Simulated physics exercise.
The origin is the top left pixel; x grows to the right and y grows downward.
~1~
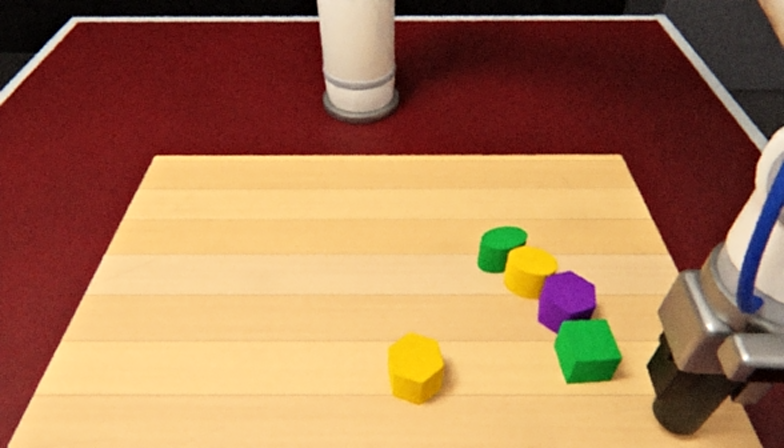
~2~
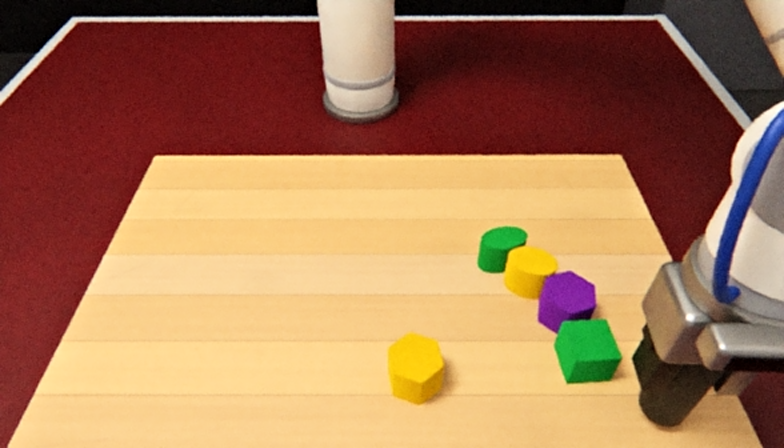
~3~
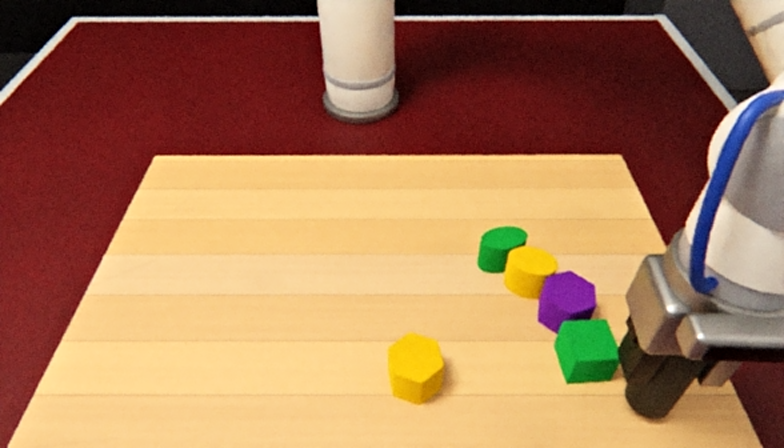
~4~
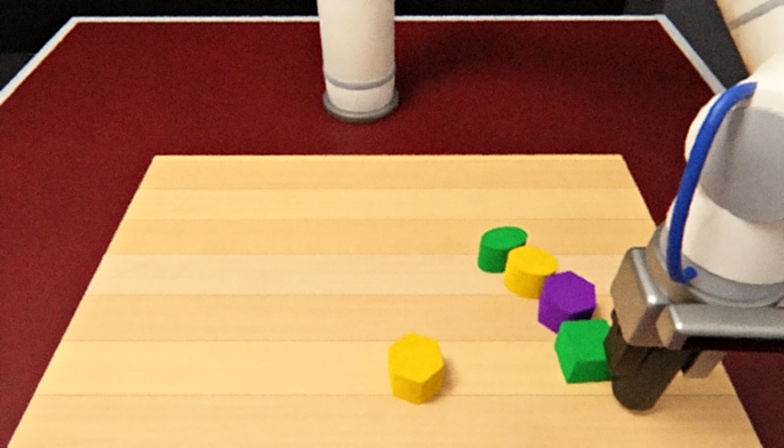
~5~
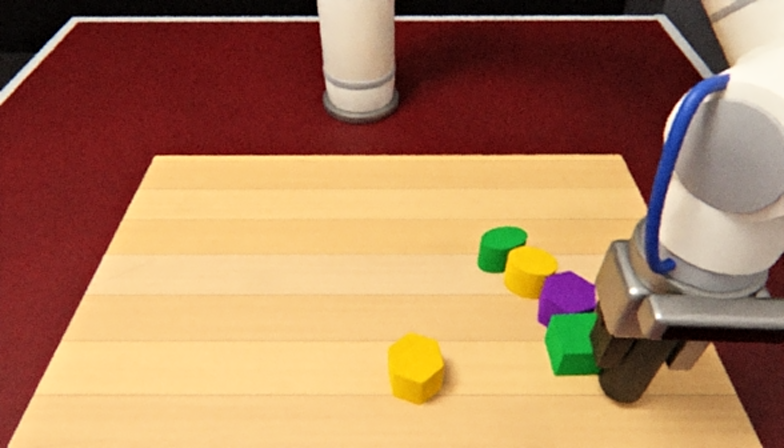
A robotic arm with a dark cylindrical tip moves left across the right side of a wooden board, reaches the green block and nudges it slightly left, while the purple, yellow and other green blocks stay still.
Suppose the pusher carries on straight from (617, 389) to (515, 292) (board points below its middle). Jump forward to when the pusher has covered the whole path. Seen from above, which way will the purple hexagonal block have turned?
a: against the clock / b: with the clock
My answer is option b.
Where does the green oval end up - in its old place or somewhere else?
By the end it has moved.
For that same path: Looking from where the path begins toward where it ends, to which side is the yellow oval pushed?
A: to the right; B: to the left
The answer is A.
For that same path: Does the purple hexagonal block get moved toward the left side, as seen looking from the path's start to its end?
That would be a no.
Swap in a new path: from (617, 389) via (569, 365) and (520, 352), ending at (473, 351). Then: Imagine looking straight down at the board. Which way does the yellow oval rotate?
Watching from overhead, you'd notice the yellow oval rotating counter-clockwise.
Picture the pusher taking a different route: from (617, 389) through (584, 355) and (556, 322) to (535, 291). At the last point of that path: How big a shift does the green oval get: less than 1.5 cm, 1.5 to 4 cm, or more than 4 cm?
That one ends up 1.5 to 4 cm from where it is now.
The first path, step by step. One third of the way, pusher (580, 347); green oval (488, 227); yellow oval (525, 239), turned 50° anticlockwise; purple hexagonal block (559, 262), turned 30° clockwise; green square (548, 295), turned 15° clockwise.
Two thirds of the way, pusher (547, 315); green oval (486, 226); yellow oval (524, 232), turned 75° anticlockwise; purple hexagonal block (559, 255), turned 45° clockwise; green square (520, 272), turned 50° clockwise.
At the end, pusher (517, 285); green oval (478, 217); yellow oval (524, 229), turned 80° anticlockwise; purple hexagonal block (560, 253), turned 55° clockwise; green square (490, 246), turned 50° clockwise.
